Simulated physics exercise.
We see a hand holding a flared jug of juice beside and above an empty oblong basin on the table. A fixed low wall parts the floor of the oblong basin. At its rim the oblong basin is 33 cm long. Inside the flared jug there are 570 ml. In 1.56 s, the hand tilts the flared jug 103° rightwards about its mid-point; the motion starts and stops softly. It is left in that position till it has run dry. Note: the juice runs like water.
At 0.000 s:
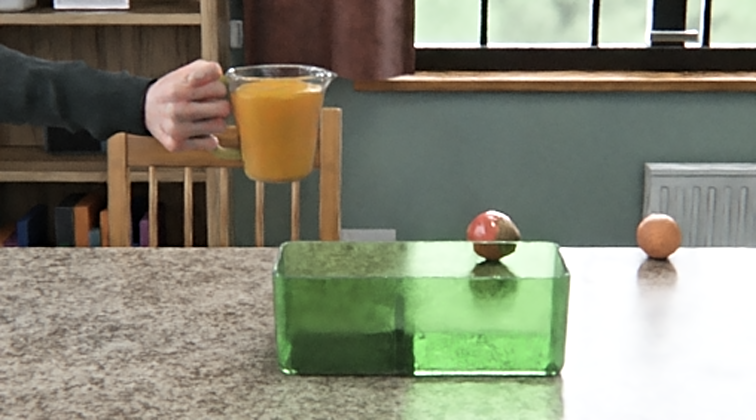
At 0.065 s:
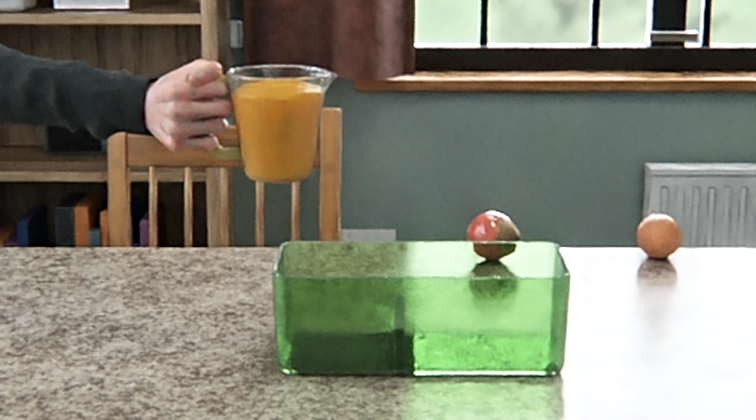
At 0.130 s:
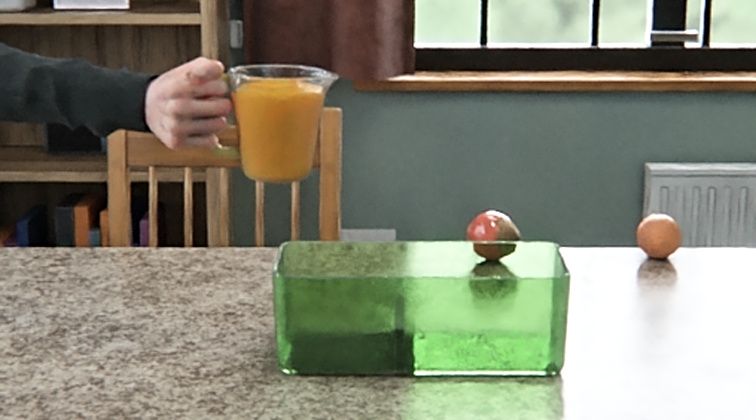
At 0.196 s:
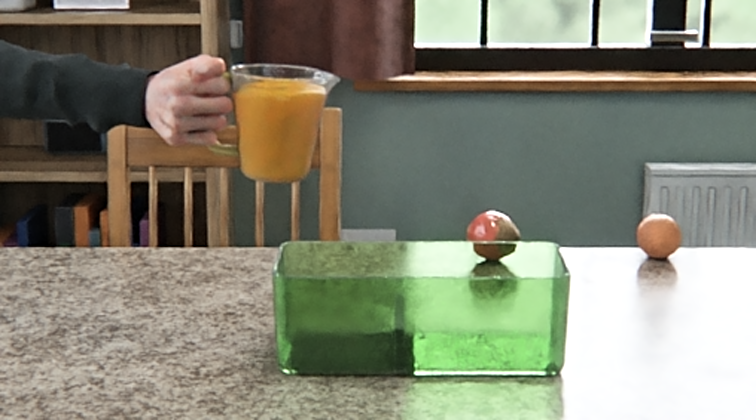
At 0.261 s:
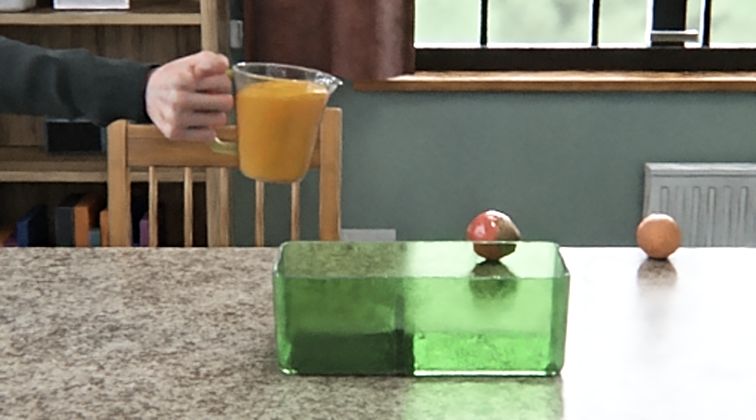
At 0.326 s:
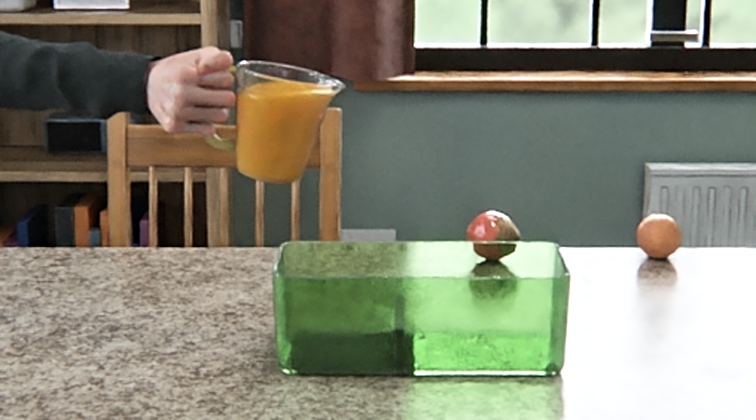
A hand slowly tilts a jug of orange juice slightly rightwards above a green basin.
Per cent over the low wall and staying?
69 per cent.
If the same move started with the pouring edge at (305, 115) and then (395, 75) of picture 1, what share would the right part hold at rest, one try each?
I'd expect close to 5 per cent and then close to 95 per cent.
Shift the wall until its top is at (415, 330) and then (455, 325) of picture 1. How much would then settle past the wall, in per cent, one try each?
Respectively 50 and 10 %.
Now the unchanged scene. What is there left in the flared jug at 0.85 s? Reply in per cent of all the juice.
Roughly 78 %.
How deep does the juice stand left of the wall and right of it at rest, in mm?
Around 10 mm deep on the left, around 16 mm deep on the right.
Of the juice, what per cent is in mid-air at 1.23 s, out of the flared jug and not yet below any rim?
About 18 % of the total.
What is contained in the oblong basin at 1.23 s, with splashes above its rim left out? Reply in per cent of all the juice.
Near 58 per cent of the total.
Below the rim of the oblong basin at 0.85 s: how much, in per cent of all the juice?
Some 6 per cent.
After 0.85 s the tilt is 58° and 78 per cent is still to pour, 1 is left of the wall and 5 right of it.
After 1.23 s the tilt is 92° and 24 per cent is still to pour, 5 is left of the wall and 53 right of it.
After 1.63 s the tilt is 103° and 0 per cent is still to pour, 29 is left of the wall and 68 right of it.
After 2.06 s the tilt is 103° and 0 per cent is still to pour, 30 is left of the wall and 69 right of it.
In the end 30 per cent lies left of the wall, 69 right of it and 1 outside.
